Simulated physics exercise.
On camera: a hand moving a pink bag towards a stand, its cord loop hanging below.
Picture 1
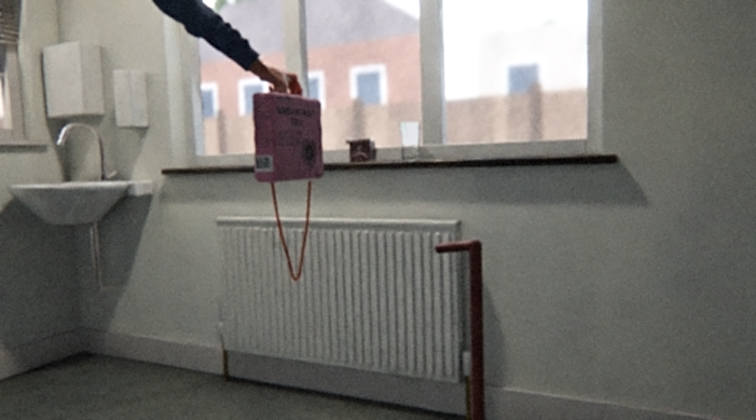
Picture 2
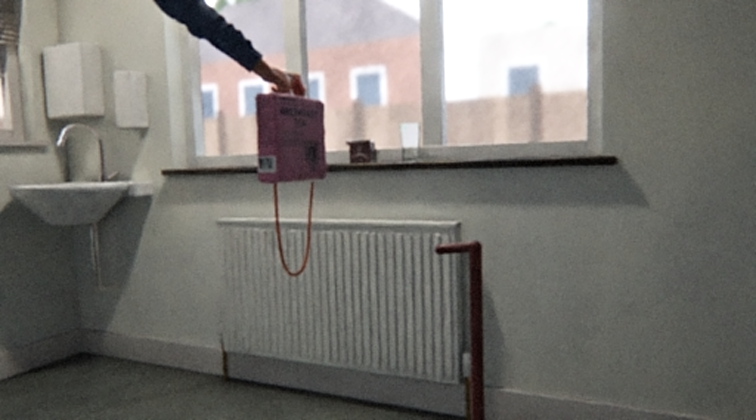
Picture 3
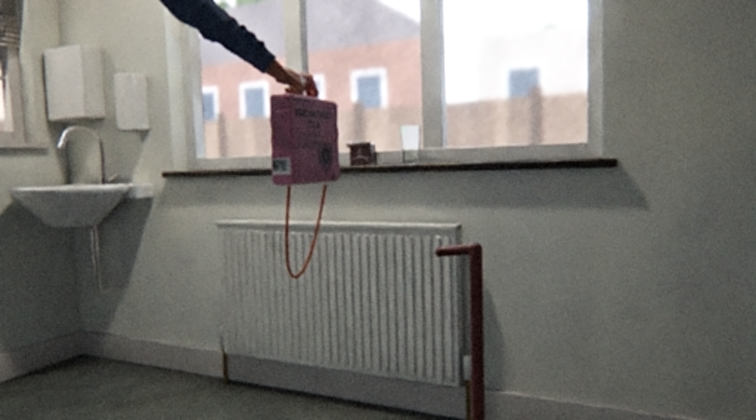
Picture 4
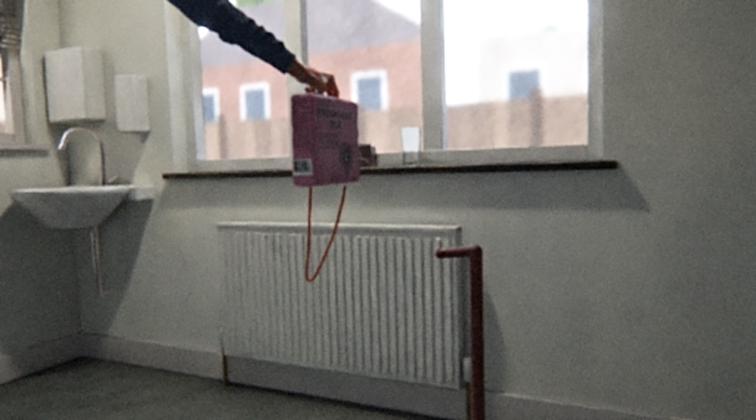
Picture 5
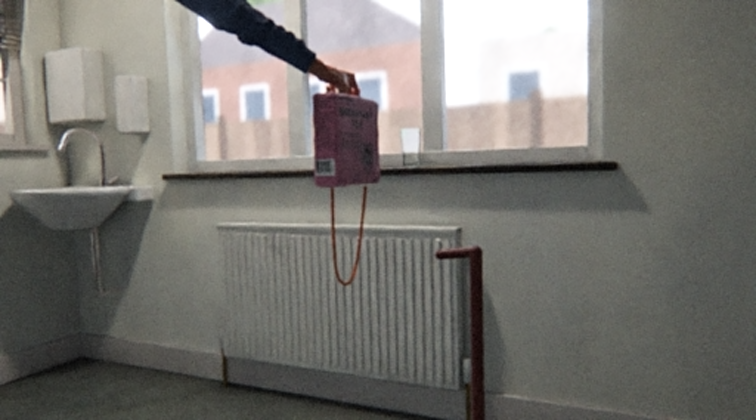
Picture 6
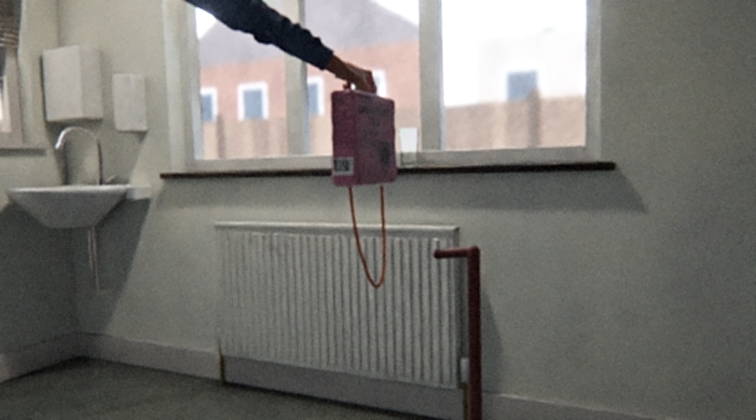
A hand carries a pink bag rightward past a window, its cord loop dangling below.
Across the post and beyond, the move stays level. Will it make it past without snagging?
No - it is pulled up short.
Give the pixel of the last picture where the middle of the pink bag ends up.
It finishes at (558, 130).
Then, 0.26 s past the final frame, bag nearing the post near (403, 138).
Then, 0.68 s past the final frame, bag over the post near (468, 135).
Then, 1.06 s past the final frame, bag past the post near (533, 132).
When it is over, bag past the post near (558, 130); loop tight round the post, hand stopped. The pink bag gets caught.
